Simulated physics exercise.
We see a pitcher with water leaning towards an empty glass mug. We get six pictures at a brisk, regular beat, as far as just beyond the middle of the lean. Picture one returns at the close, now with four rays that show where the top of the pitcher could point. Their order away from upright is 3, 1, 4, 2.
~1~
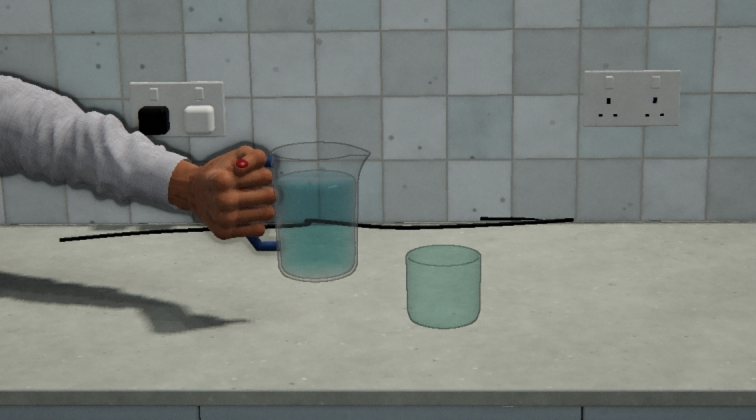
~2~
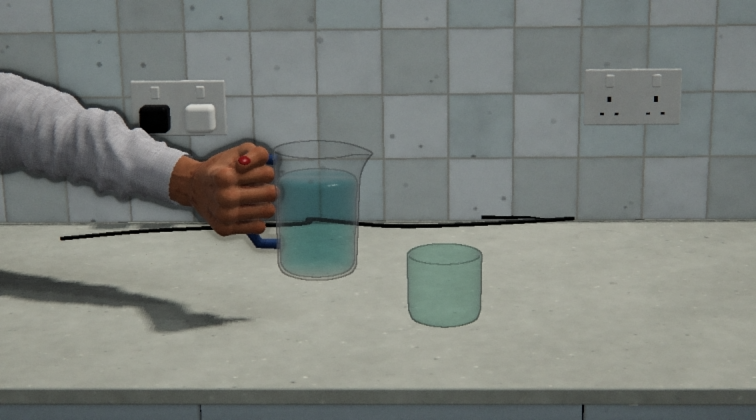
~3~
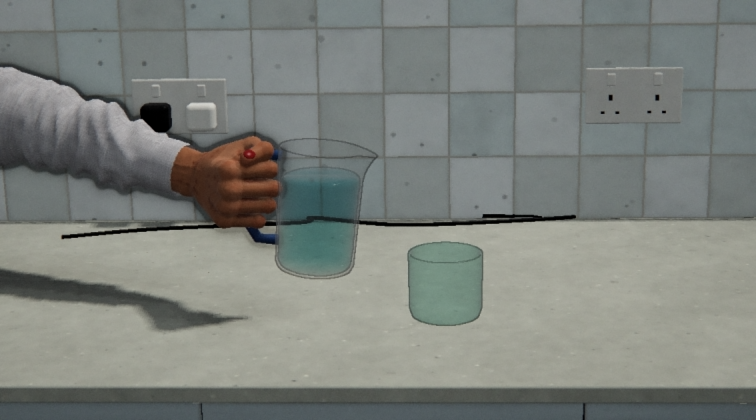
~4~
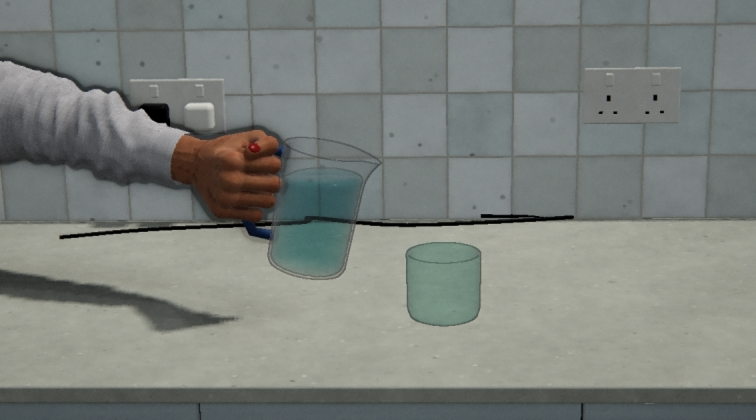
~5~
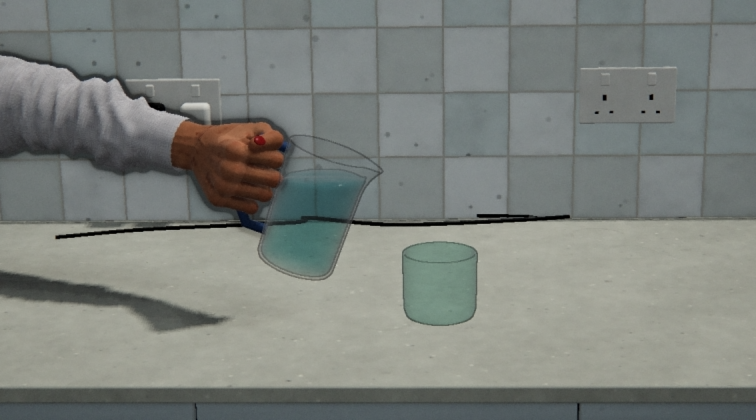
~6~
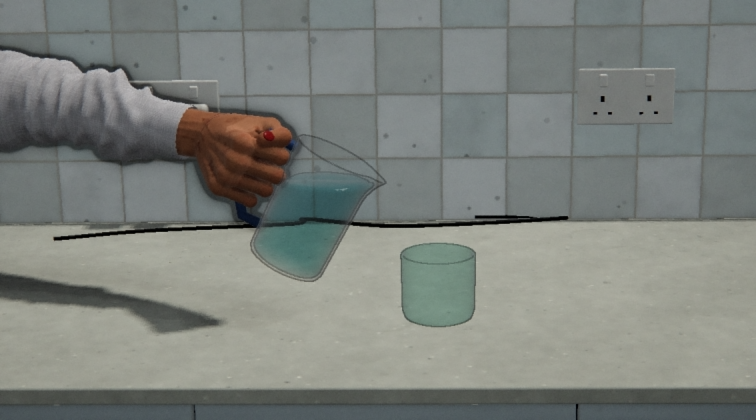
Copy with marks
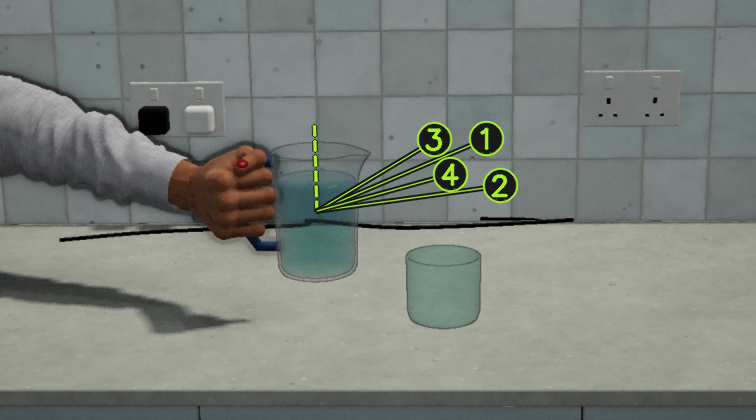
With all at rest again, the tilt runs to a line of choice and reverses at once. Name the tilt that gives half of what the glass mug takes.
Choose 3.
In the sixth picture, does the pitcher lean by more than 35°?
No.
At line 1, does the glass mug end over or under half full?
Over half.
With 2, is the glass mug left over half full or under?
Over half.
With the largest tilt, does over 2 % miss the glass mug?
Yes, it does.
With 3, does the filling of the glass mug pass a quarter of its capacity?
Yes, it does.
On the marked copy, 1 at (471, 145); 2 at (483, 188); 3 at (420, 148); 4 at (433, 178).
Choosing 1, the glass mug ends with about 72 % of what it can hold.
Choosing 2, the glass mug ends with about 78 % of what it can hold; 28 % of the water is spilt.
Choosing 3, the glass mug ends with about 47 % of what it can hold.
Choosing 4, the glass mug ends with about 88 % of what it can hold; 7 % of the water is spilt.
